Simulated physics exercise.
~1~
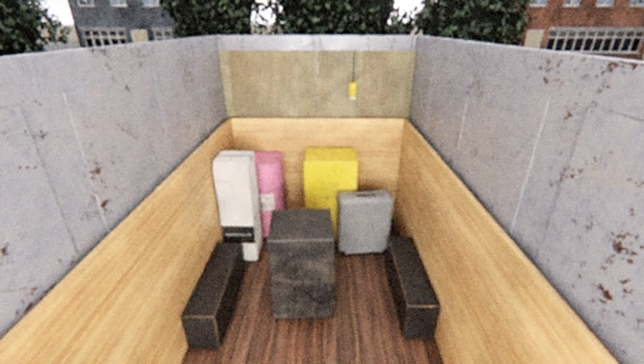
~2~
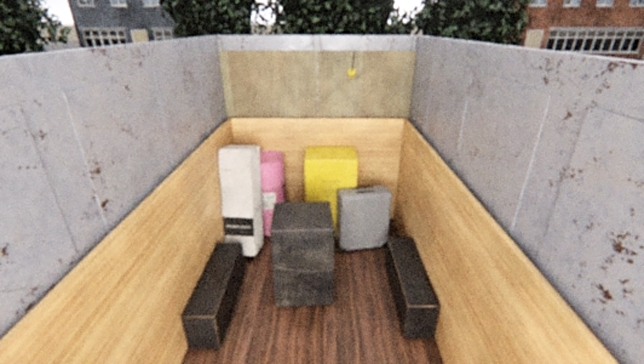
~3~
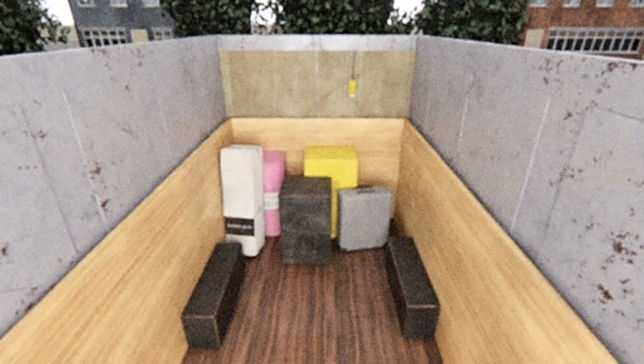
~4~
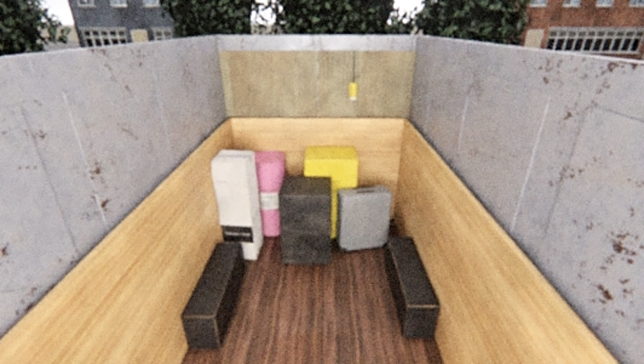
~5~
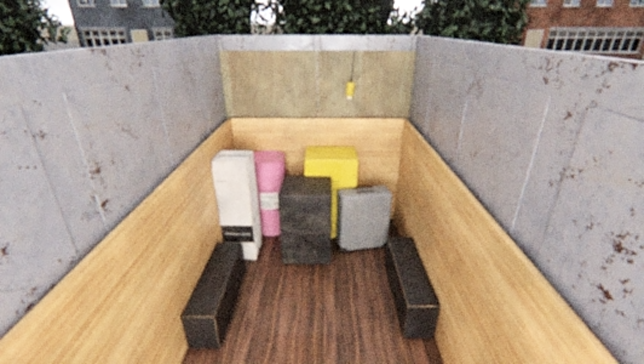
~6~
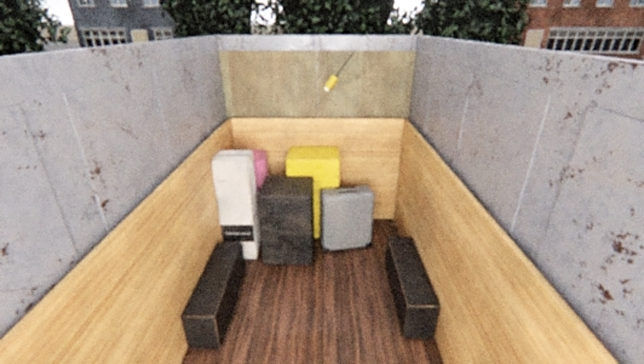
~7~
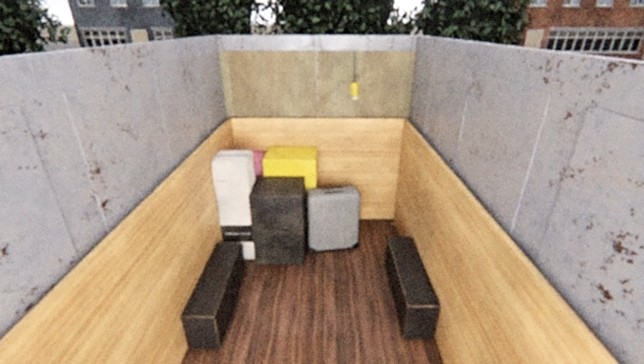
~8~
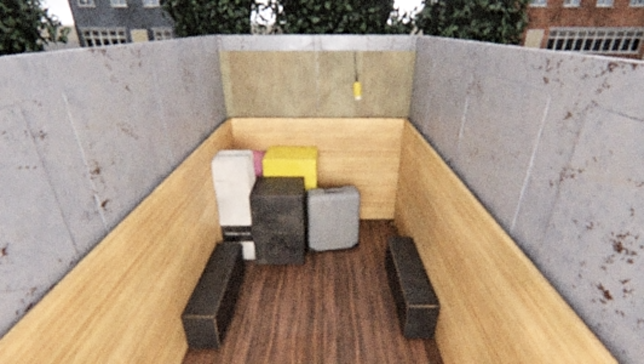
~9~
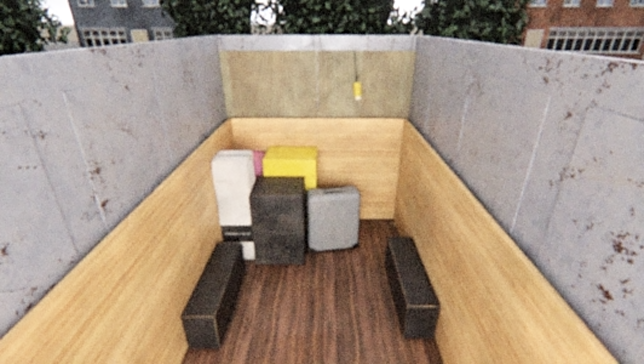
At first, a dark box-like appliance stands mid-floor in a wood-lined van bay, with a white box, a pink drum, a yellow appliance and a grey case behind it and a small yellow lamp hanging beyond. The dark appliance slides forwards towards the others while the white box tips slightly, then settles upright again. After a brief still spell, the lamp swings left and the dark and yellow appliances, grey case and pink drum shift left. They bunch up beside the white box, nearly hiding the drum. Finally everything rests upright on the left, leaving open floor on the right.
